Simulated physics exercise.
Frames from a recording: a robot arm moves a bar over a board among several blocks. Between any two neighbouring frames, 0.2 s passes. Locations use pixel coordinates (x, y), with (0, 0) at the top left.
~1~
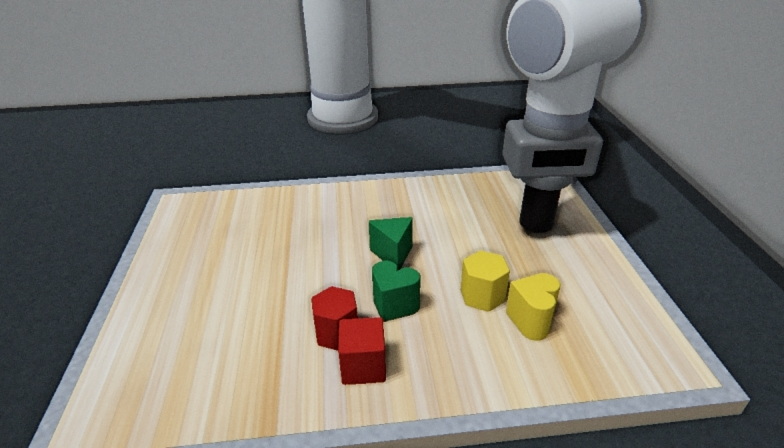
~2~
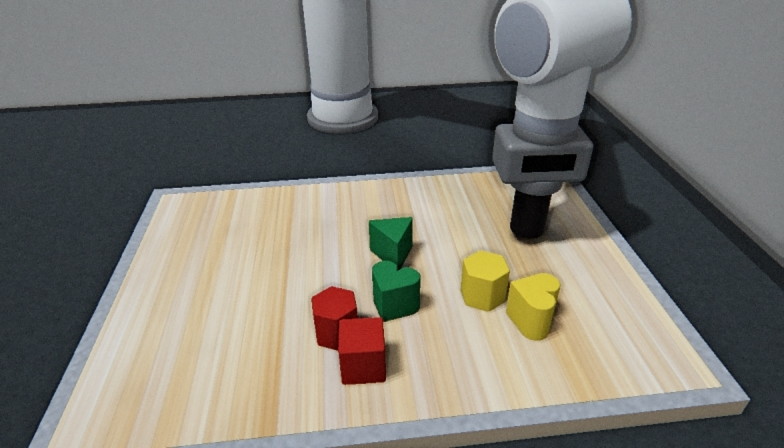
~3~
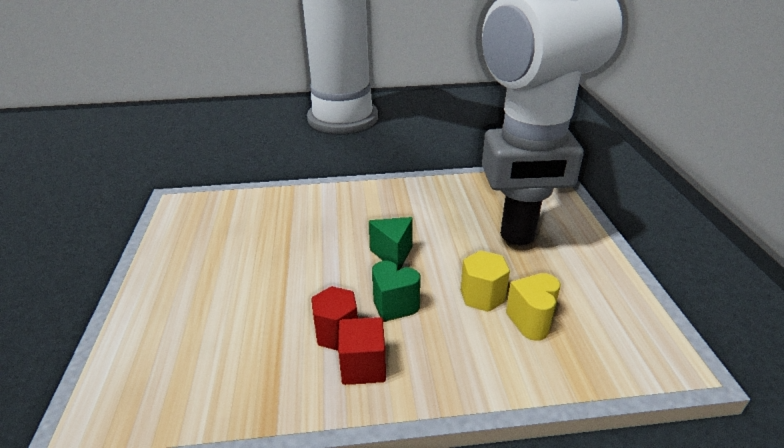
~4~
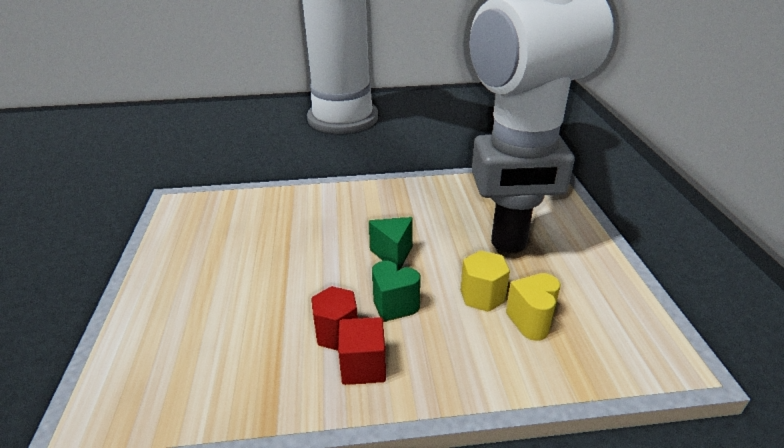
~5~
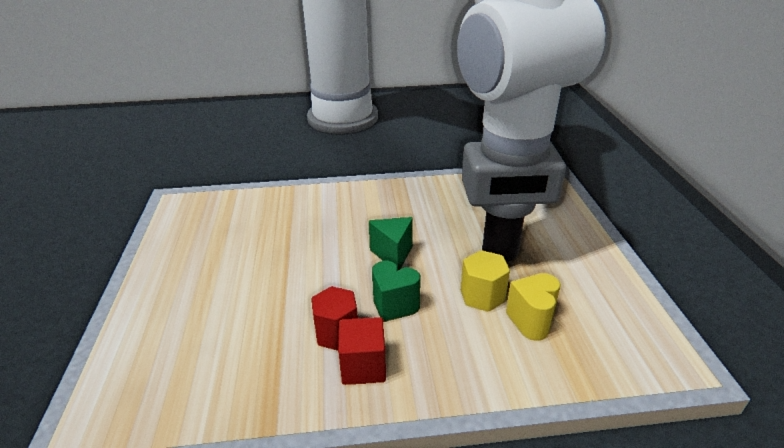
The robot arm moves its dark bar slightly left and closer to the yellow hexagon.
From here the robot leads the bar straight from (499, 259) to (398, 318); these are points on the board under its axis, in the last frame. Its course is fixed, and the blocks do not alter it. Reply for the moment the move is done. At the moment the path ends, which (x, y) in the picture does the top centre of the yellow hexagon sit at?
By then it is at (482, 280).
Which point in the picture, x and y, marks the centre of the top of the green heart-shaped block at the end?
My best guess is (357, 280).
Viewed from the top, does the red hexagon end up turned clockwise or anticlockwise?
Counter-clockwise, from overhead.
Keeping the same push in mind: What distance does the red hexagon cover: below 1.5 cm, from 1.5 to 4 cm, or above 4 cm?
Short of 1.5 cm.
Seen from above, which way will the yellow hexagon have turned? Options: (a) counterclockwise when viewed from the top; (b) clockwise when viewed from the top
a
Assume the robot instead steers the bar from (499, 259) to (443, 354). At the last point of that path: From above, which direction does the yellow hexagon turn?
The block spins anticlockwise.
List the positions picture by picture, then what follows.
Tip of the bar at (536, 223), middles of tops, red hexagon at (334, 301), red square at (361, 334), green heart-shaped block at (394, 275), yellow hexagon at (486, 264), in the first picture.
Bar at (527, 229), nothing pushed, in the second picture.
Bar at (518, 235), nothing pushed, in the third picture.
Bar at (509, 242), nothing pushed, in the fourth picture.
Bar at (500, 251), red hexagon at (334, 301), red square at (361, 334), green heart-shaped block at (394, 275), yellow hexagon at (486, 264), in the fifth picture.
On the path given first. One third of the way, bar at (469, 269); yellow hexagon at (483, 273), turned 35° anticlockwise.
Two thirds of the way, bar at (435, 289); yellow hexagon at (482, 280), turned 55° anticlockwise.
At the end, bar at (398, 310); red hexagon at (326, 303), turned 20° anticlockwise; red square unmoved; green heart-shaped block at (357, 280), turned 55° clockwise; yellow hexagon at (482, 280), turned 55° anticlockwise.
